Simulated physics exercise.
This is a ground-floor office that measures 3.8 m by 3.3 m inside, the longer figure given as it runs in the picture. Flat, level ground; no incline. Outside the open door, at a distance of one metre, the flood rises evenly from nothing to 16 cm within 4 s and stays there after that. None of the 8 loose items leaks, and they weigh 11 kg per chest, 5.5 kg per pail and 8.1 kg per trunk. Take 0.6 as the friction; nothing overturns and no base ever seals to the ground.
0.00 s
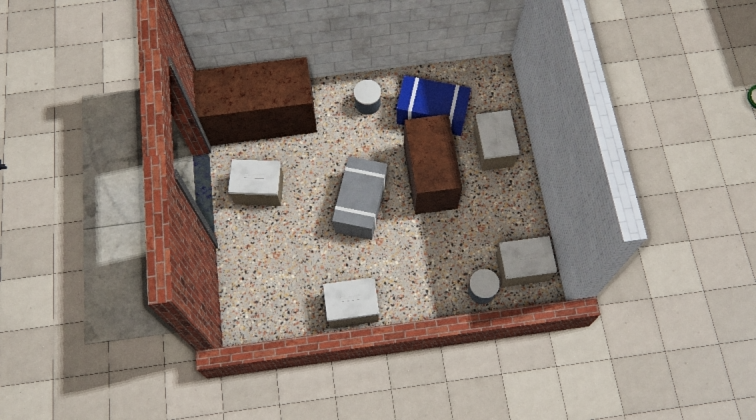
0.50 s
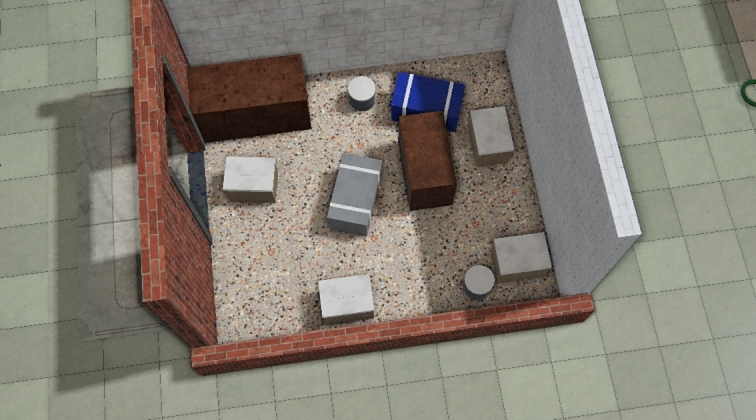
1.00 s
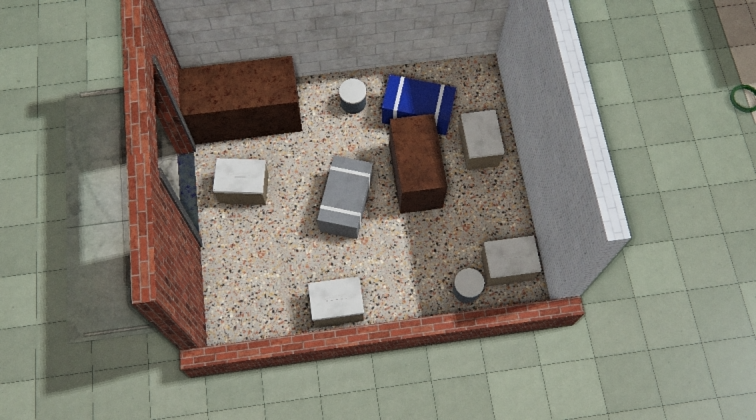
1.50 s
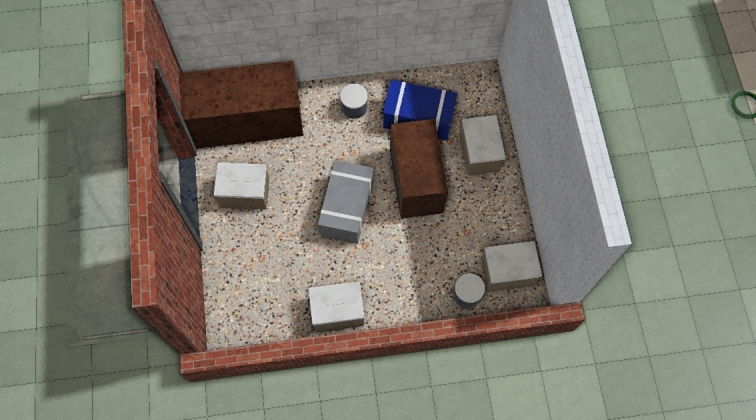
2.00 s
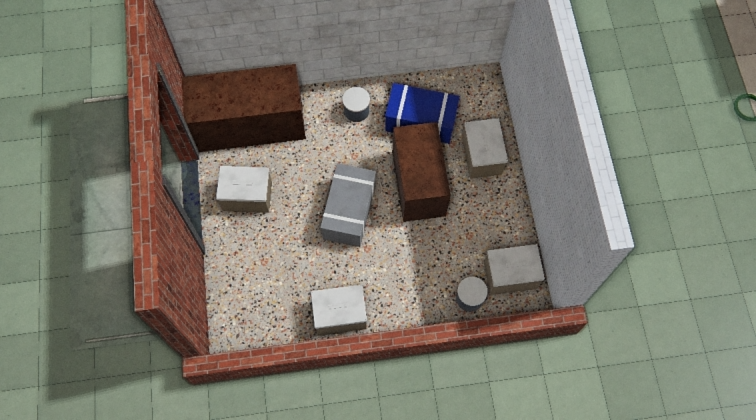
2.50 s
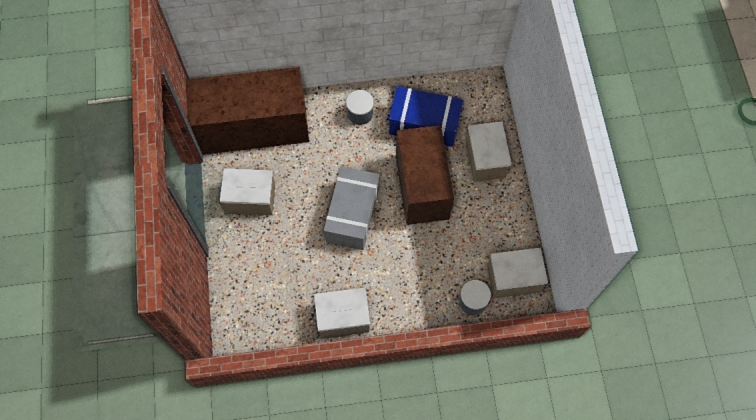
A roofless room holding a blue trunk, boxes and blocks shifts slightly in view while nothing inside moves.
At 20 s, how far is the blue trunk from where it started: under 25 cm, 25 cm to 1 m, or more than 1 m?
Watching it, I'd expect a moderate movement overall.
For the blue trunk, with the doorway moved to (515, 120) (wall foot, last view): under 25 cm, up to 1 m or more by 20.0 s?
Then the blue trunk would have gone a long way.
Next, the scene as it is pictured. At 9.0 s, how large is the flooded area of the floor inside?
Roughly 11.0 m2 of it is wet.
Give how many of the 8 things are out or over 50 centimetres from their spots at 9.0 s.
The number I get is 4.
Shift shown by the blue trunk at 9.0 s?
About 60 cm out of place.
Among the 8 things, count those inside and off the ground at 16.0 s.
8 of them.
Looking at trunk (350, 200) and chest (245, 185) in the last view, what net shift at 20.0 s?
One is off by 140 cm, the other by 250 cm, in the order asked.
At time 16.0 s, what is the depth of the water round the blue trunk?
I'd put it at about 13 cm.
After 4.0 s the blue trunk is near (426, 109), 0.0 m from its start, aground; 0 afloat.
After 9.0 s the blue trunk is near (480, 88), 0.7 m from its start, afloat; 5 afloat.
After 16.0 s the blue trunk is near (476, 94), 0.6 m from its start, afloat; 8 afloat.
After 20.0 s the blue trunk is near (486, 95), 0.7 m from its start, afloat; 8 afloat.
